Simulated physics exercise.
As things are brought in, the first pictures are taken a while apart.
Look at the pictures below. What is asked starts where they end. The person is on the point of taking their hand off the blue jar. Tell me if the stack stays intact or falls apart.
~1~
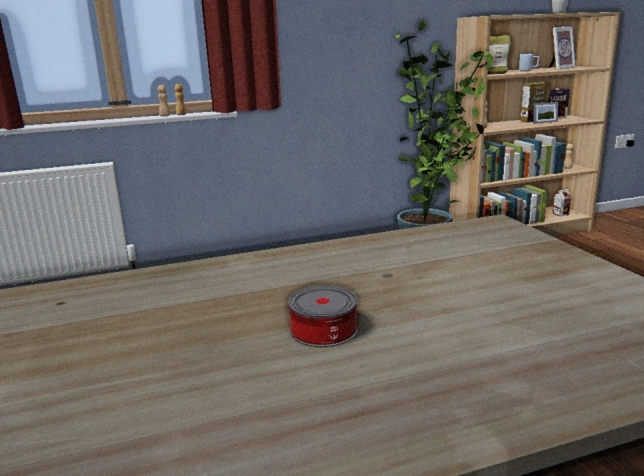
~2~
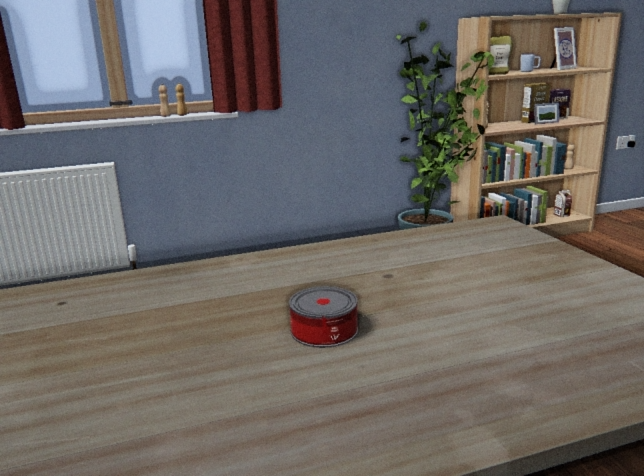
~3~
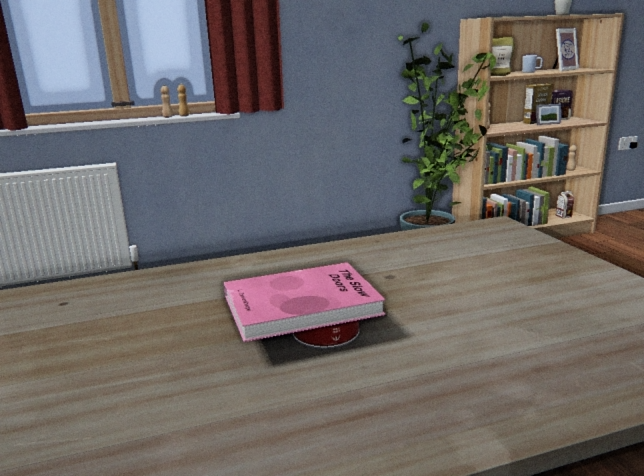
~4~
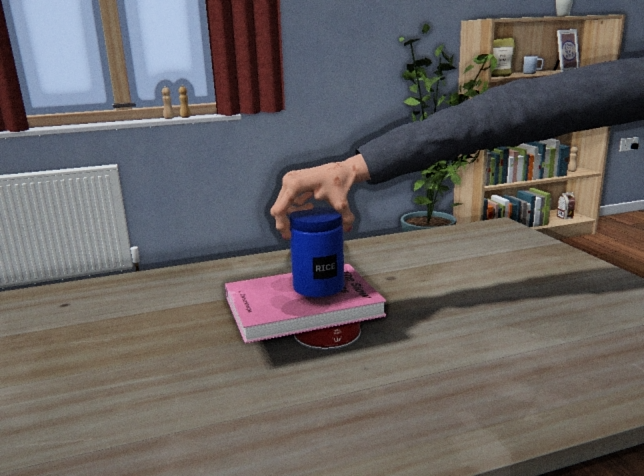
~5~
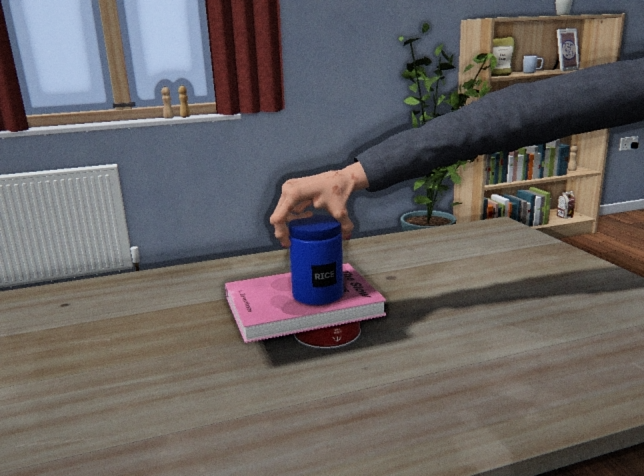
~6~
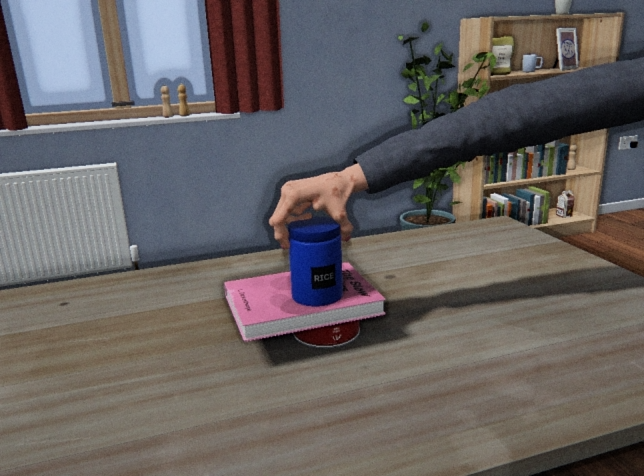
The stack stays intact.
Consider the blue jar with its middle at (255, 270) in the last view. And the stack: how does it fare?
What happens next is that it goes down.
Then, 0.30 s past the last view, nothing moves.
Then, 0.70 s past the last view, blue jar resting near (316, 261).
Finally, all 3 still in place. Final places as the last picture's camera would see them, blue jar near (316, 261). The stack keeps its balance.
